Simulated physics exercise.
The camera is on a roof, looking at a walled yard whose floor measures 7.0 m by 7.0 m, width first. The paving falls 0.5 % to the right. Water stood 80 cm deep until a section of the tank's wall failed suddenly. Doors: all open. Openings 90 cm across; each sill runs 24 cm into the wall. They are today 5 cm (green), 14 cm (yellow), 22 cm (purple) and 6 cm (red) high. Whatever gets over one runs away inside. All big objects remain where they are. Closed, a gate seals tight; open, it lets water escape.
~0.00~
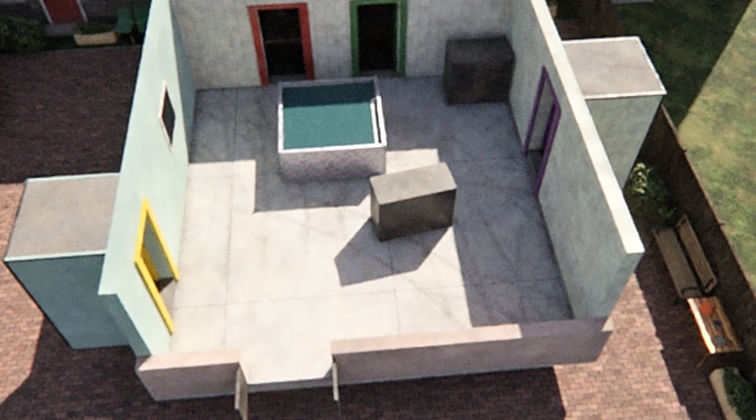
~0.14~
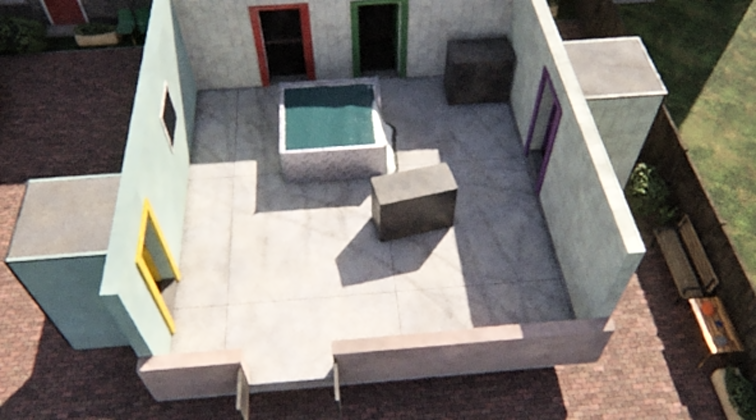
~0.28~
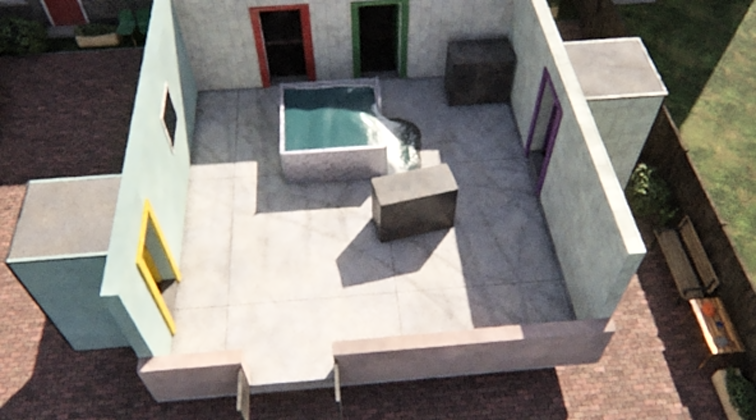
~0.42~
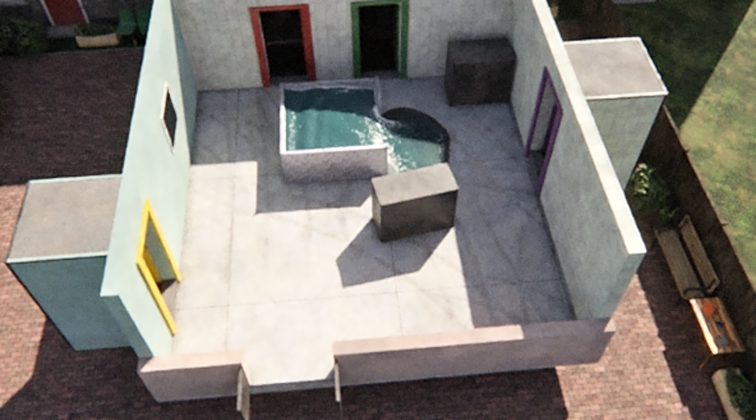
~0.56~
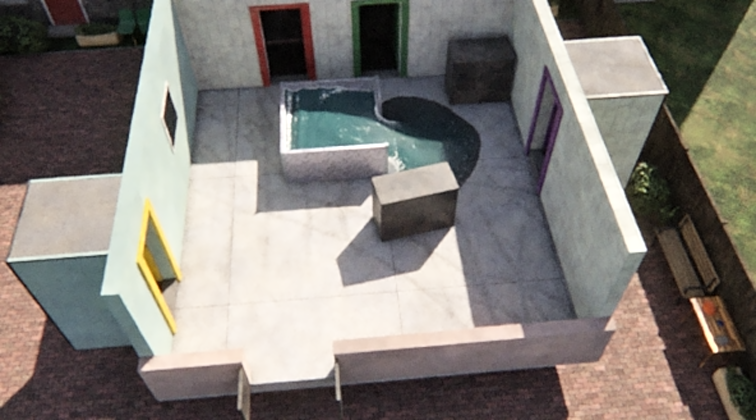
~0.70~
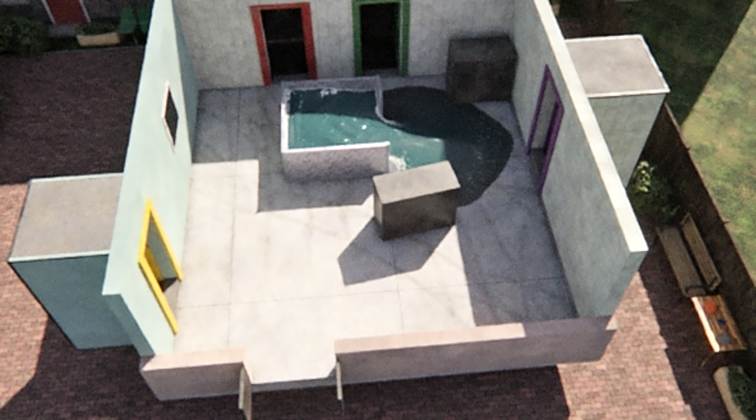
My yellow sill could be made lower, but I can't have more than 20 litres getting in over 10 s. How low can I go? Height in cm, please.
You could bring it down to roughly 6 cm.
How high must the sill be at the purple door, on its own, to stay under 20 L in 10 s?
Purple would need about 30 cm on its own.
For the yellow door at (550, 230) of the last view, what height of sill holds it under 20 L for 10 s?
Something near 18 cm.
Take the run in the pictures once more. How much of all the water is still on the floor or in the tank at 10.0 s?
Around 94 in a hundred parts remain.
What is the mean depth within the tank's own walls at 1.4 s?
Roughly 45 cm on average.
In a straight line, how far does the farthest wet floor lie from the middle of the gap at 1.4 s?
Close to 3.8 metres, I'd say.
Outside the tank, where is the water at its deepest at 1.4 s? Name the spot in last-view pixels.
About (506, 101).
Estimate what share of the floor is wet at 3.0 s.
Approximately 35 % of it.
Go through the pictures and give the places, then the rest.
The first picture shows the tank at (330, 116) is whole and still, 80 cm deep; the yellow door at (159, 272) is dry.
In the second picture, water pours out at (381, 142) and has run 0.3 m, to (393, 133); about 7 cm deep outside, 80 cm at the back.
In the third picture, the front is at (417, 141), 0.8 m from the gap at (381, 143); 1.1 m2 of floor is wet, 80 cm left at the back.
In the fourth picture, the front is at (446, 143), 1.4 m from the gap at (381, 144); 2.5 m2 of floor is wet, 75 cm left at the back.
In the fifth picture, water pours out at (382, 143) and has run 2.0 m, to (477, 140); about 7 cm deep outside, 67 cm at the back.
In the sixth picture, water pours out at (383, 142) and has run 2.6 m, to (508, 147); about 6 cm deep outside, 69 cm at the back; 4.5 m in a straight line remain to the yellow door at (163, 272).
After 1.4 s water covers 20 % of the floor, deepest (47 cm) near (506, 101); it has not reached the yellow door.
After 3.0 s water covers 35 % of the floor, deepest (29 cm) near (575, 332); it has not reached the yellow door.
After 10.0 s water covers 95 % of the floor, deepest (10 cm) near (564, 296); 8 cm at the yellow door, 0 litres in over its 14 cm sill.
At the yellow door as built, the water arrived by 6.2 s and peaked near 11 cm at 6.6 s.
With a sill of 5 cm, 34 litres would have come in within the 10 s; with 8 cm, 7 litres. So under 20 litres takes about 6 cm.
